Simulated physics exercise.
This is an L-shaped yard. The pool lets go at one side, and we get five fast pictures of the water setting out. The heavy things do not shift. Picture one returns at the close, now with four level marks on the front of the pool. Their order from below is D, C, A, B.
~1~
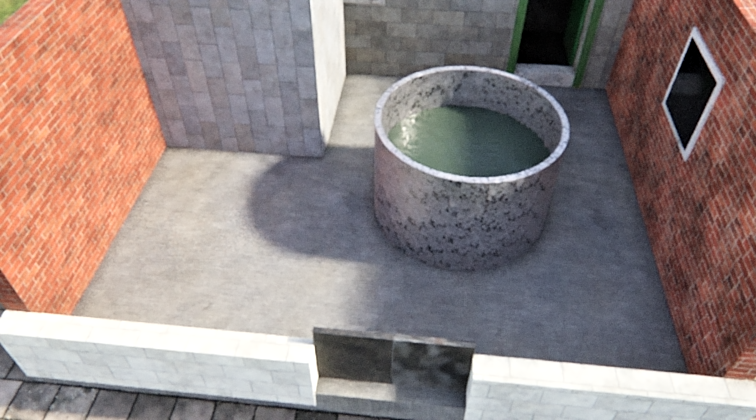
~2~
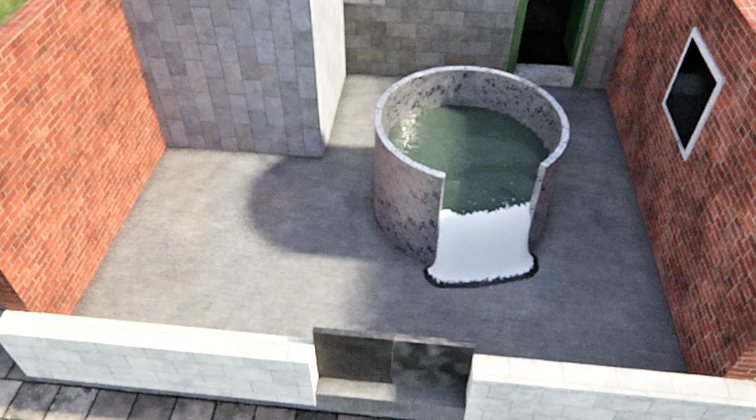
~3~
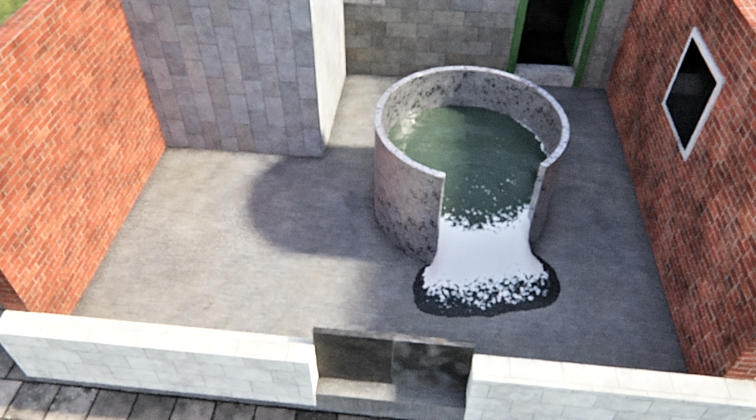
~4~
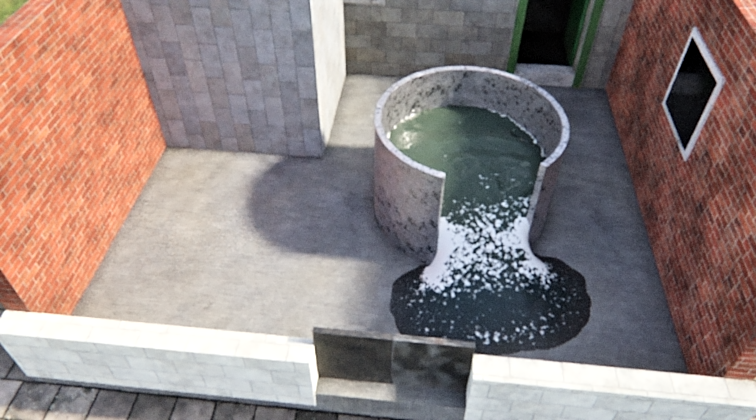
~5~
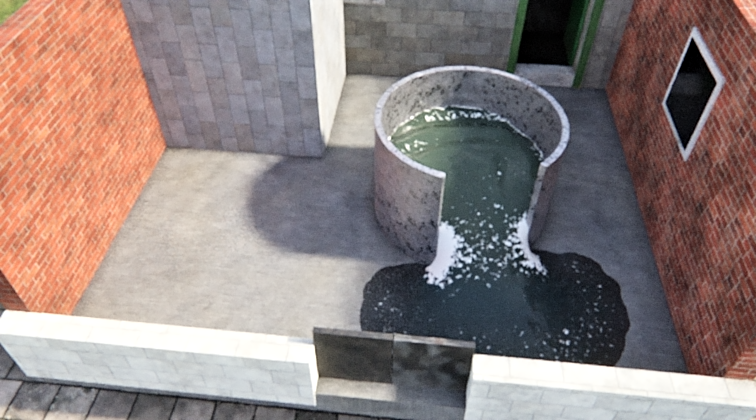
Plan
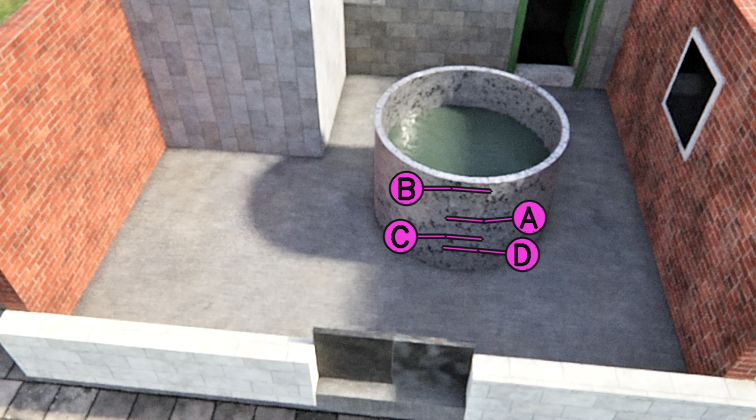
Green water sat still in a round stone pool in a brick-walled yard, then poured in a white, foamy rush through a gap in the front and spread darkly across the paving.
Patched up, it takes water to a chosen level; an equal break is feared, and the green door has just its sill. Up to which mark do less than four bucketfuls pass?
The answer is level A.
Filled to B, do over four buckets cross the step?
Yes, it does.
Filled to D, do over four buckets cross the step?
No.
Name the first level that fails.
It is B.
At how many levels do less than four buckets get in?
Three of the four.
On the marked copy, A at (465, 219); B at (470, 189); C at (462, 237); D at (461, 249); from the bottom up D, C, A, B.
Choosing A, a splash gets over, under a bucket.
Choosing B, about 9 bucketfuls get in.
Choosing C, nothing gets over.
Choosing D, nothing gets over.
